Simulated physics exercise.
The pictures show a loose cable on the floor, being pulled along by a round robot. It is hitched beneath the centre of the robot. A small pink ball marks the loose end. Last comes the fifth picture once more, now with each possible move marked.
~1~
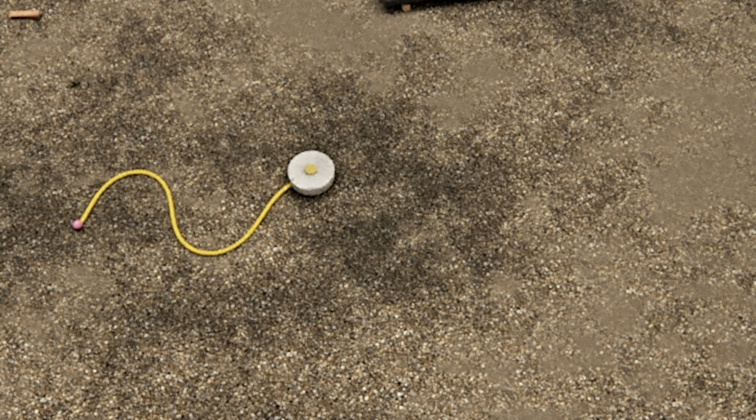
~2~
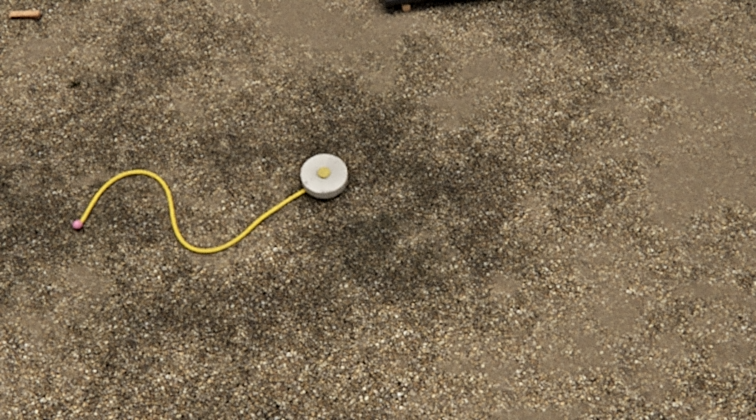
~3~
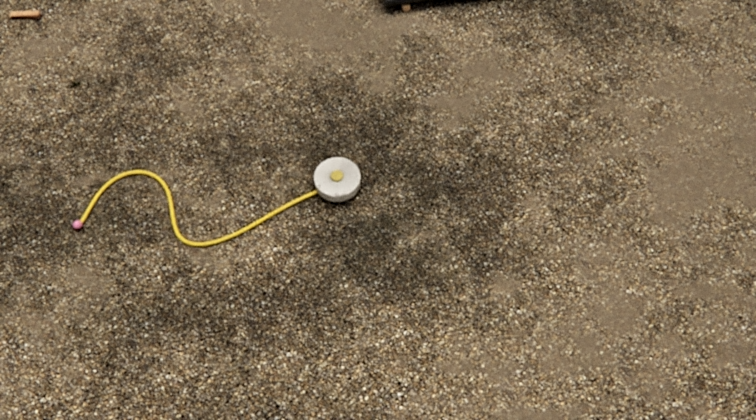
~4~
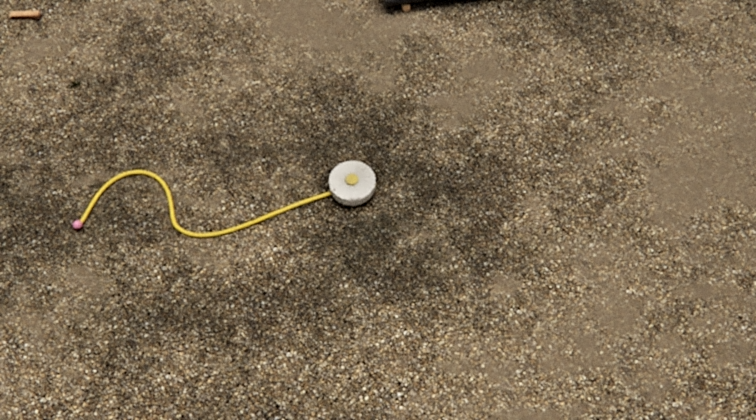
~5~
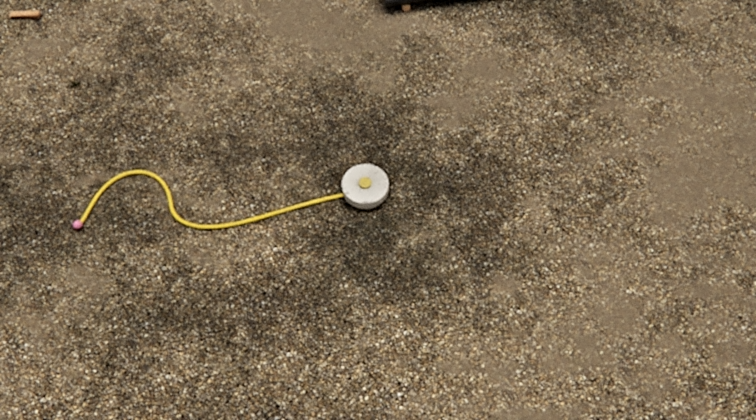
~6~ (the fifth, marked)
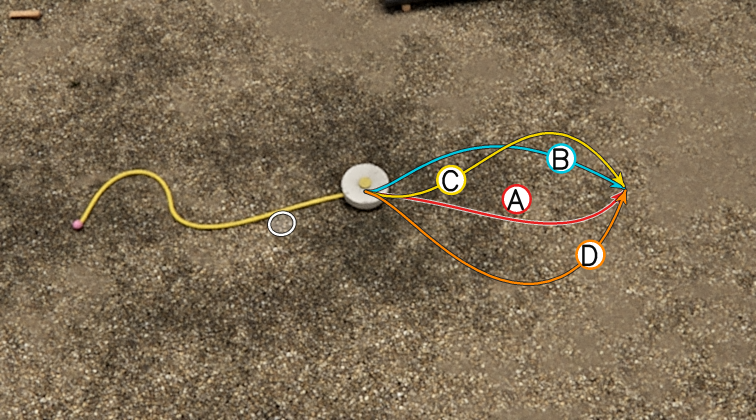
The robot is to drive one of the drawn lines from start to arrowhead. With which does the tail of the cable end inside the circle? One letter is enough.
Line D does it.
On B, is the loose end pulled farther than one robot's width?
On that route, yes.
On the copy, A from (366, 191) via (502, 218) to (624, 192); B from (366, 191) via (490, 147) to (624, 188); C from (366, 191) via (503, 148) to (624, 186); D from (366, 191) via (512, 283) to (625, 190); the ring at (282, 224).
On D. First, robot (468, 260), middle of the cable (289, 215), free end (114, 205).
Then, robot (589, 255), middle of the cable (398, 249), free end (225, 212).
Finally, robot (629, 185), middle of the cable (459, 235), free end (281, 223); the free end is on the ring.
By contrast, A leaves the free end at (275, 203); B leaves the free end at (277, 180); C leaves the free end at (281, 186).
